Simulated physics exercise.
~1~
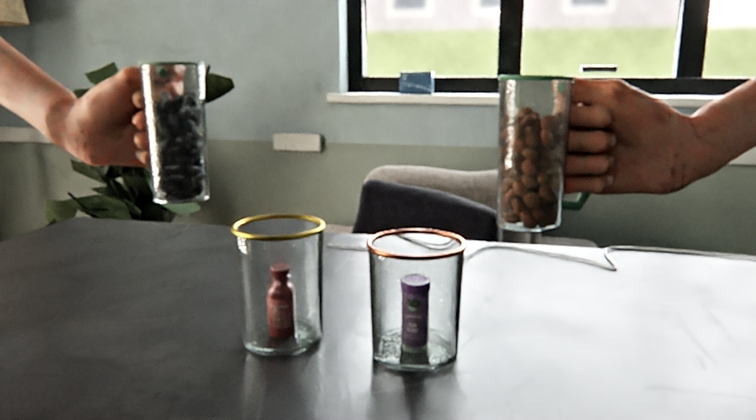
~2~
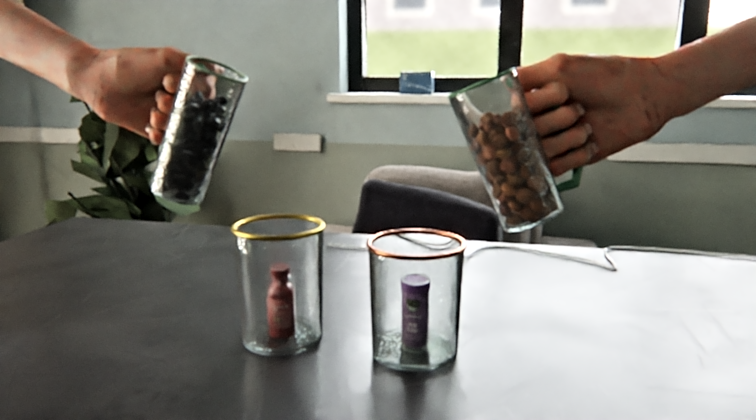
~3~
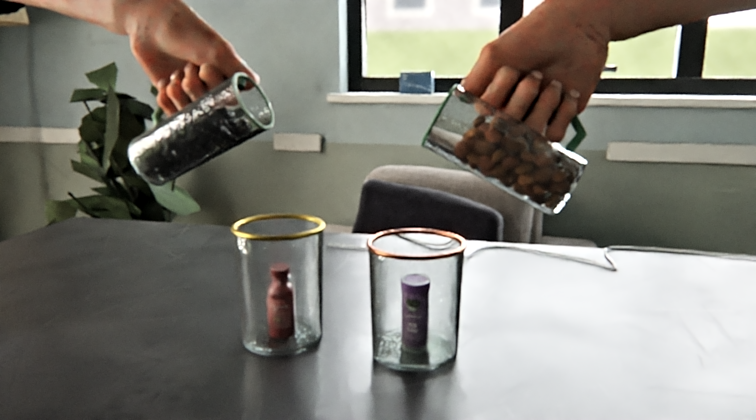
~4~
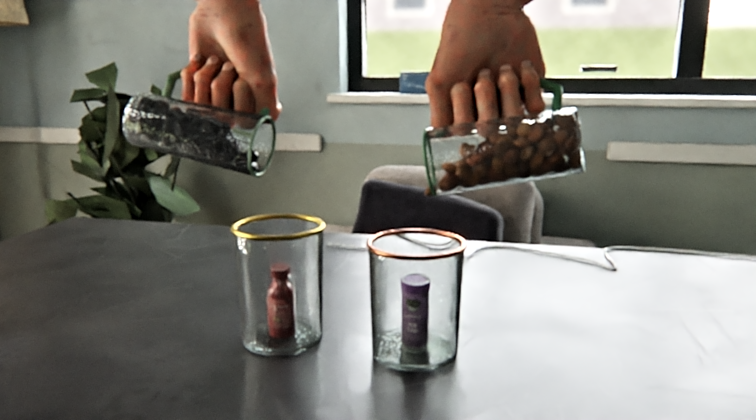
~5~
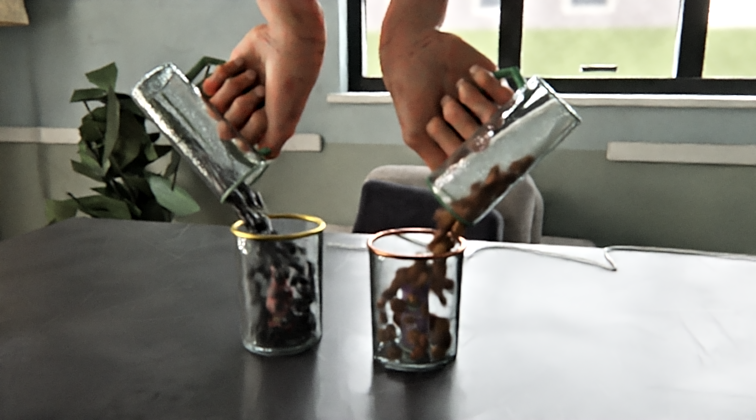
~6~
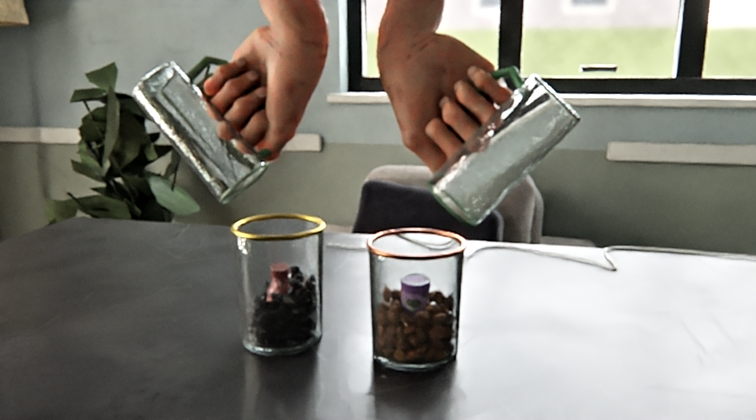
Two hands tipping glass mugs of dark pieces and brown nuts into two glasses, leaving the small upright objects' tops showing.
